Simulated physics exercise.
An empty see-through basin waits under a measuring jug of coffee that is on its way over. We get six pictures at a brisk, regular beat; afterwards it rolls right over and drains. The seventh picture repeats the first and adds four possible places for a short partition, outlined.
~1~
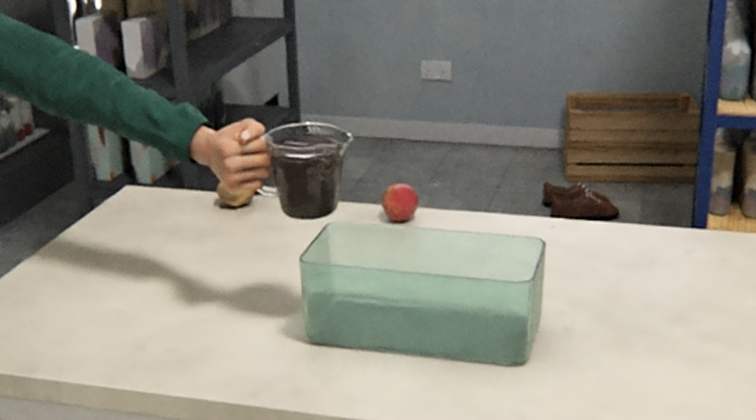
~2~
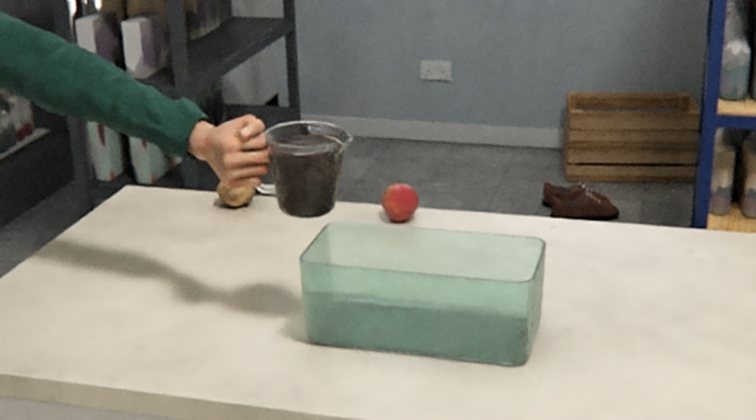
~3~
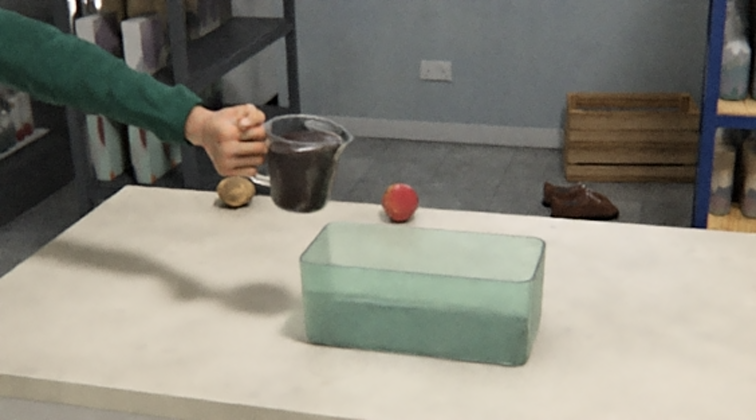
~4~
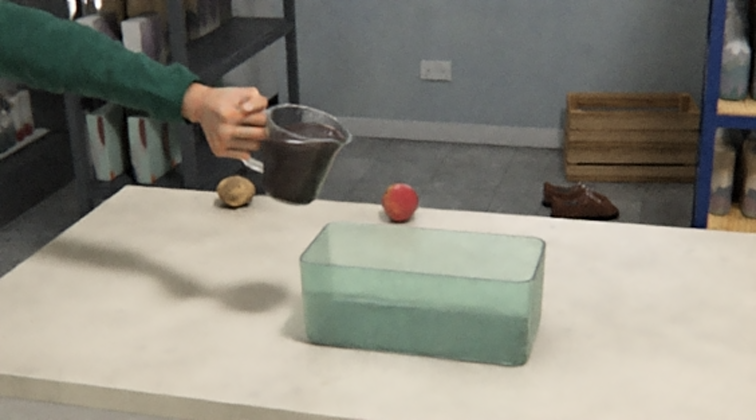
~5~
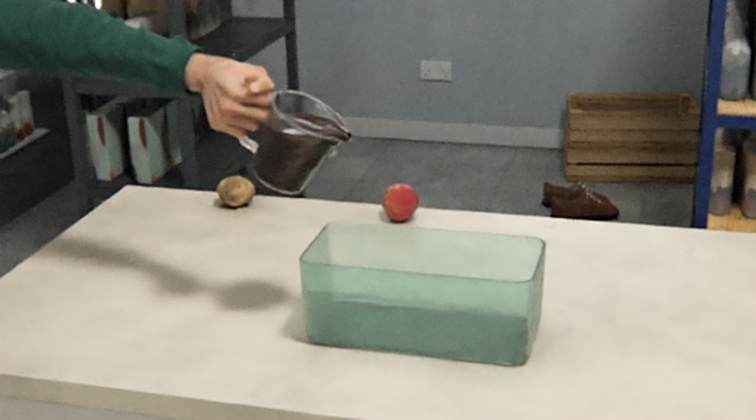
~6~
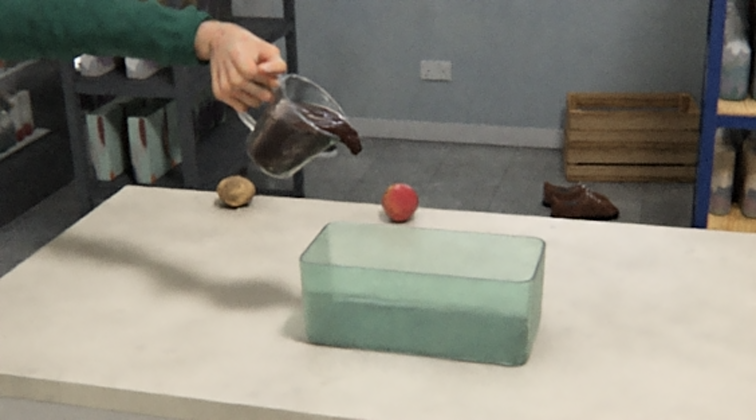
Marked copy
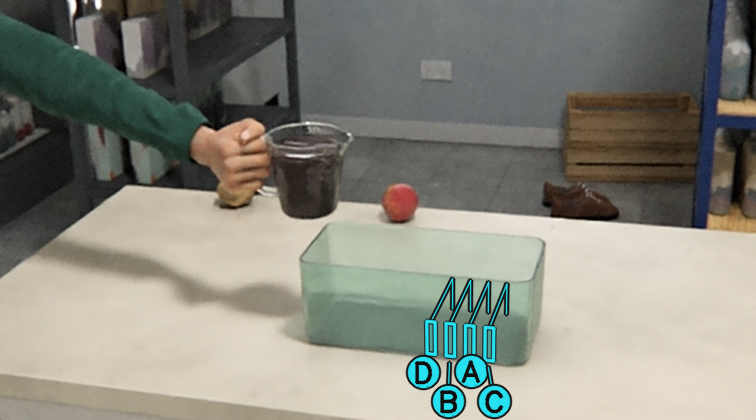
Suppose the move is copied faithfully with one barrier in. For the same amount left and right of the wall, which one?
I would pick place D.
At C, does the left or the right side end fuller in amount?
The left one.
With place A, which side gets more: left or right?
The left side.
On the marked copy, A at (468, 364); B at (449, 362); C at (488, 367); D at (430, 360).
Choosing A, about 90 % ends left of the wall and 6 % right of it; 4 % is lost outside.
Choosing B, about 88 % ends left of the wall and 3 % right of it; 8 % is lost outside.
Choosing C, about 90 % ends left of the wall and 7 % right of it; 4 % is lost outside.
Choosing D, about 57 % ends left of the wall and 40 % right of it.
